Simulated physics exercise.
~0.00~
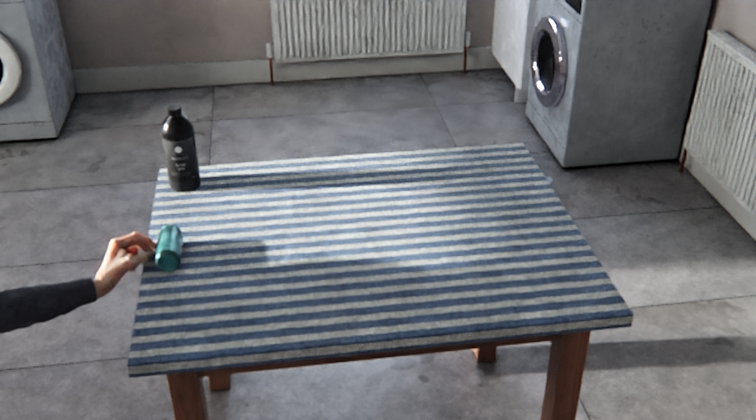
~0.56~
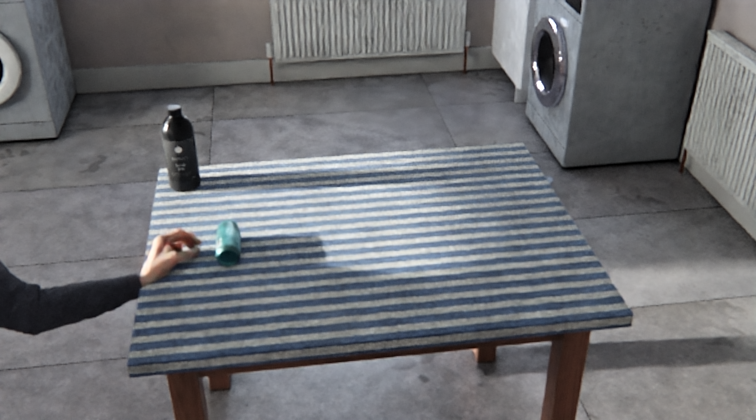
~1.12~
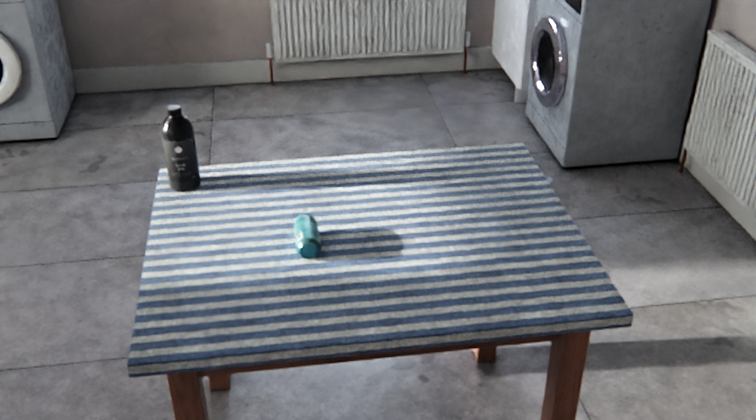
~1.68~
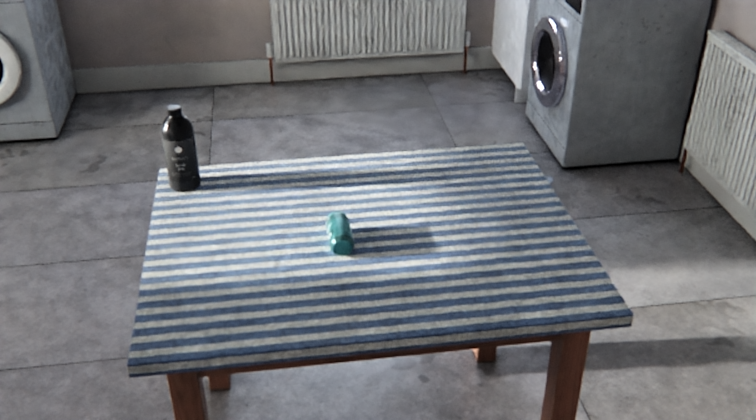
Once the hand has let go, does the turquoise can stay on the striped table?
Yes, the turquoise can stays on top of the table, ending up on its side near the middle.
A turquoise can lies on its side near the left edge of a table with a blue and pale striped top, seen from above in a grey-tiled room with front-loading machines and radiators behind. A black bottle stands at the far left corner of the table. A hand reaching in from the left sends the can to the right, then lets go and draws back out of view. The can travels on across the stripes, turning slightly as it goes. It ends near the middle of the tabletop, still on its side, while the bottle has stayed in its place.
